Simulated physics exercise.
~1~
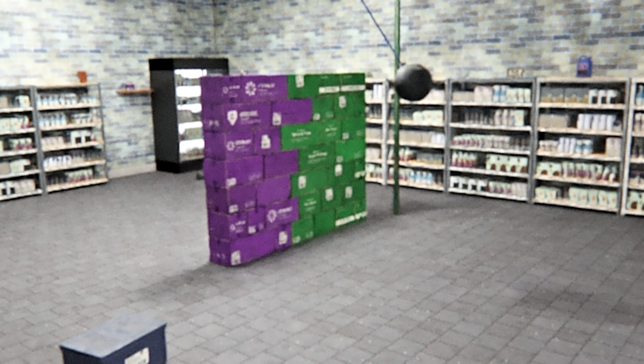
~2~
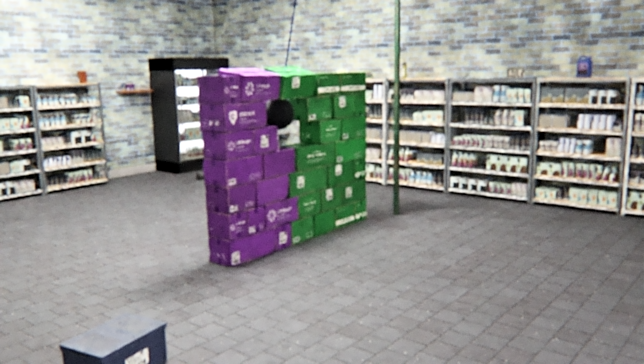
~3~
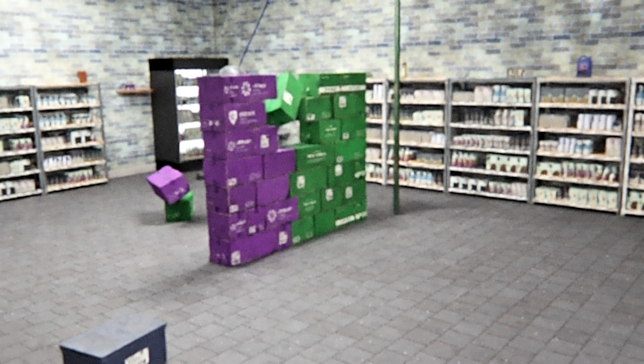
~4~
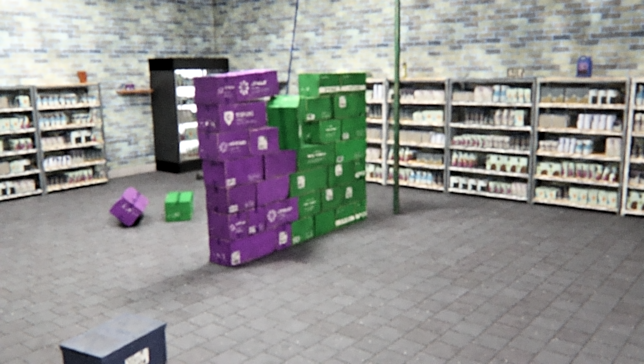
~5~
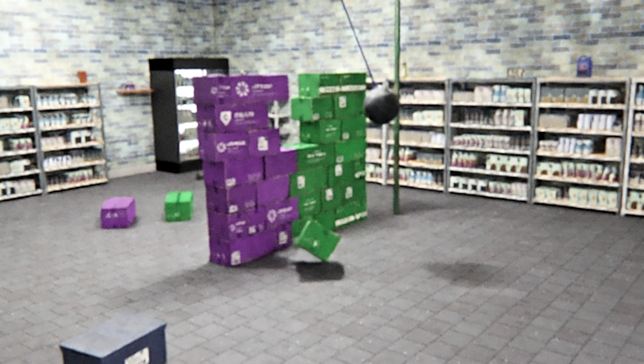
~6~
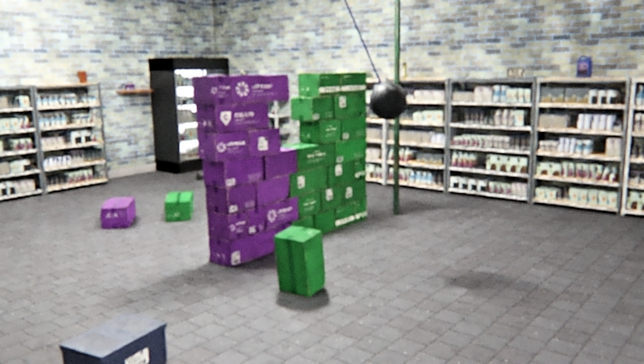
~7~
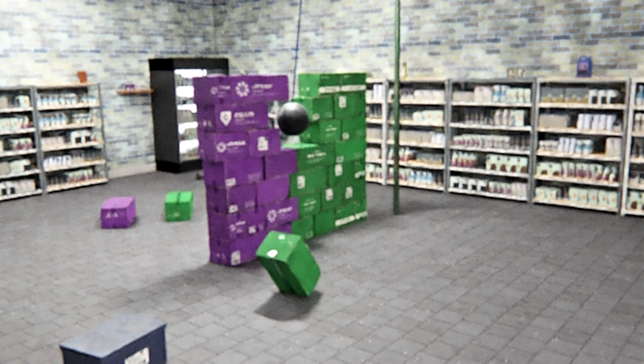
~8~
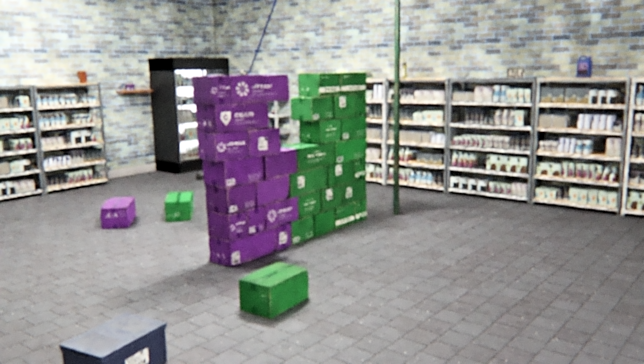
To begin with, a dark ball hangs on a line to the right of a wall of stacked purple and green cartons on a shop floor. It swings left into the upper part of the wall, knocking a purple carton and a green one out behind it, where they tumble to the floor on the left. As the ball swings back right, another green carton drops in front and tips over. The ball swings left again through the gap, and the wall ends notched at the top but mostly standing, with three cartons lying on the floor.
